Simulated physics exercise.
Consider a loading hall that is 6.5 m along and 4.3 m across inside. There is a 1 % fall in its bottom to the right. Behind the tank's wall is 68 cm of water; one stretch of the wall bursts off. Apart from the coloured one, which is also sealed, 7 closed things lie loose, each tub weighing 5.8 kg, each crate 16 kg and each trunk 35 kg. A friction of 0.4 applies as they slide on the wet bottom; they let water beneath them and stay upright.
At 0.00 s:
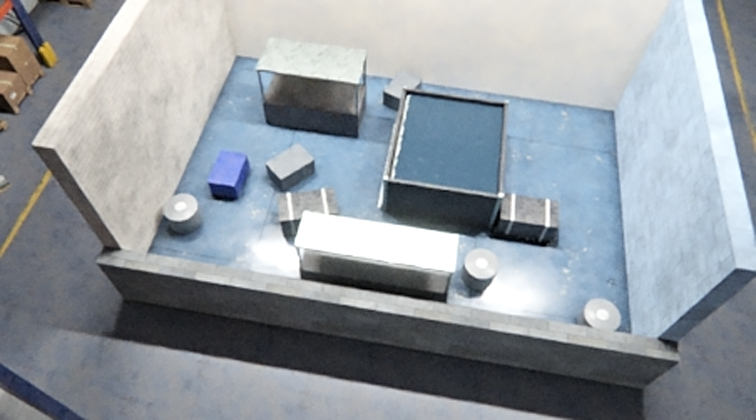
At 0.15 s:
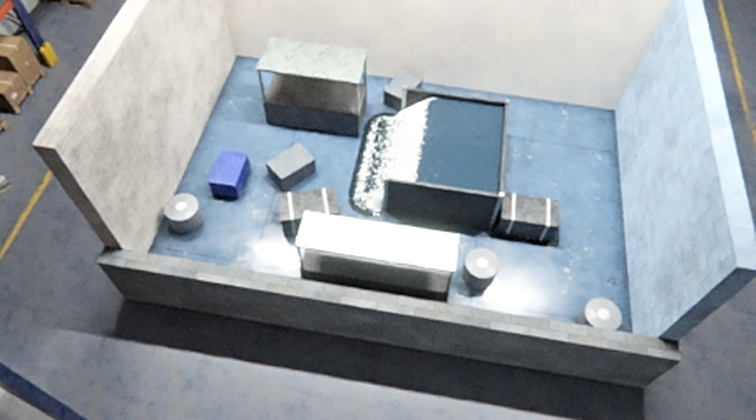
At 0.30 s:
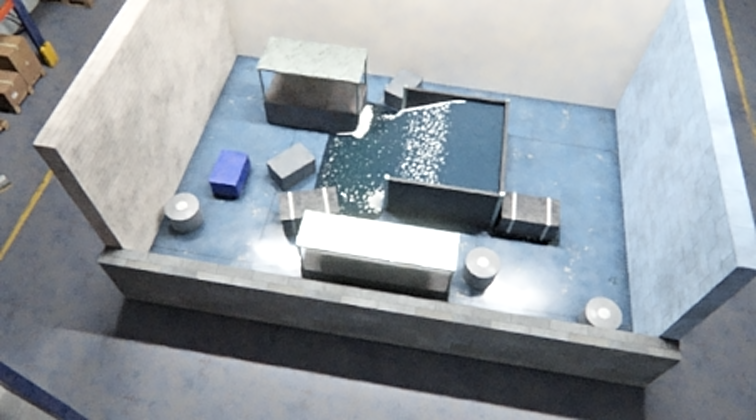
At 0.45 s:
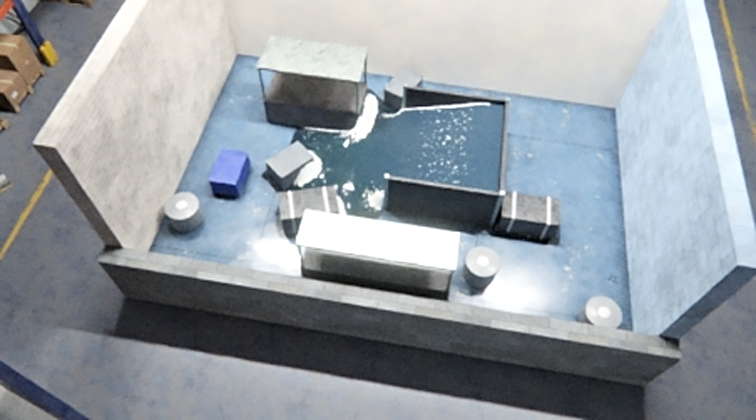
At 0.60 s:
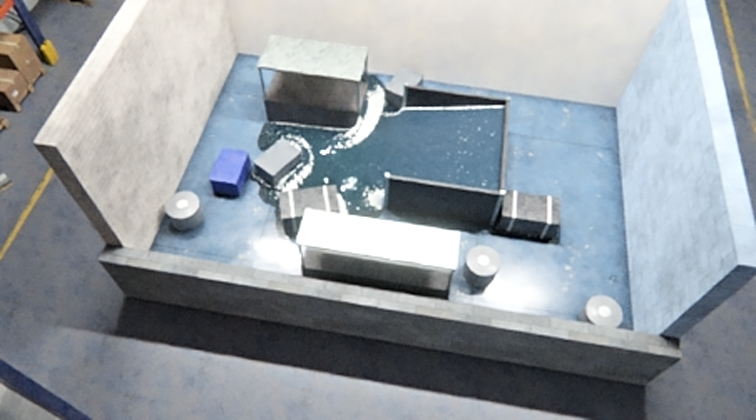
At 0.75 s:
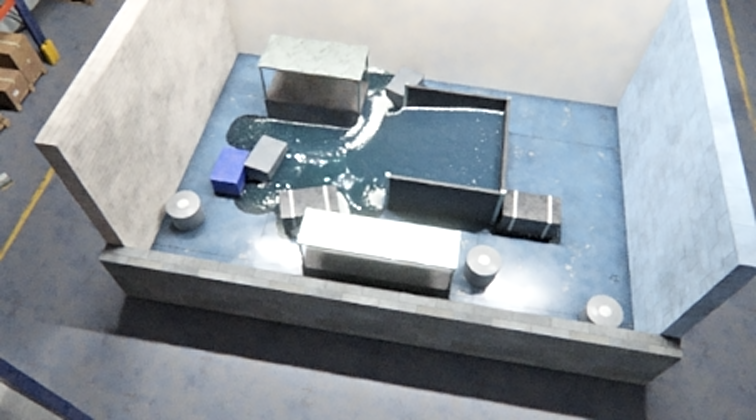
The video shows a walled hall where water bursts from the left side of a dark tank and spreads leftward across the floor among scattered objects, pushing a grey box up beside a blue crate, which stays in place.
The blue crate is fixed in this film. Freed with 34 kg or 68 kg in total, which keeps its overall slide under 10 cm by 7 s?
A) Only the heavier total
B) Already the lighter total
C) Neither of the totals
Neither of the totals (C).
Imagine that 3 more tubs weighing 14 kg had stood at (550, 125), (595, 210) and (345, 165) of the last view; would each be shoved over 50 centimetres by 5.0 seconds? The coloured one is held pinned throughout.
Taking them in order, the first is below the mark, the second below the mark and the third above the mark.
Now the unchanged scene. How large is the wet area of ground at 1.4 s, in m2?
Around 12 m2 of it.
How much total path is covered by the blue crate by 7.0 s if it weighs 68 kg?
The total path comes to around 140 cm.
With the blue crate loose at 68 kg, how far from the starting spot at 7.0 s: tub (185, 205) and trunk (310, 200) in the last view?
The shifts read 300 cm and 150 cm, in that sequence.
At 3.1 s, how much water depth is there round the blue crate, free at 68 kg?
About 24 cm.
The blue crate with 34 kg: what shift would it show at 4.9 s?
Roughly 80 cm.
After 1.4 s the blue crate would be 53 cm from its start with 34 kg and 28 cm from its start with 68 kg; 11 cm of water round it then.
After 3.1 s the blue crate would be 99 cm from its start with 34 kg and 102 cm from its start with 68 kg; 24 cm of water round it then.
After 4.9 s the blue crate would be 81 cm from its start with 34 kg and 99 cm from its start with 68 kg; 9 cm of water round it then.
After 7.0 s the blue crate would be 81 cm from its start with 34 kg and 99 cm from its start with 68 kg; 9 cm of water round it then.
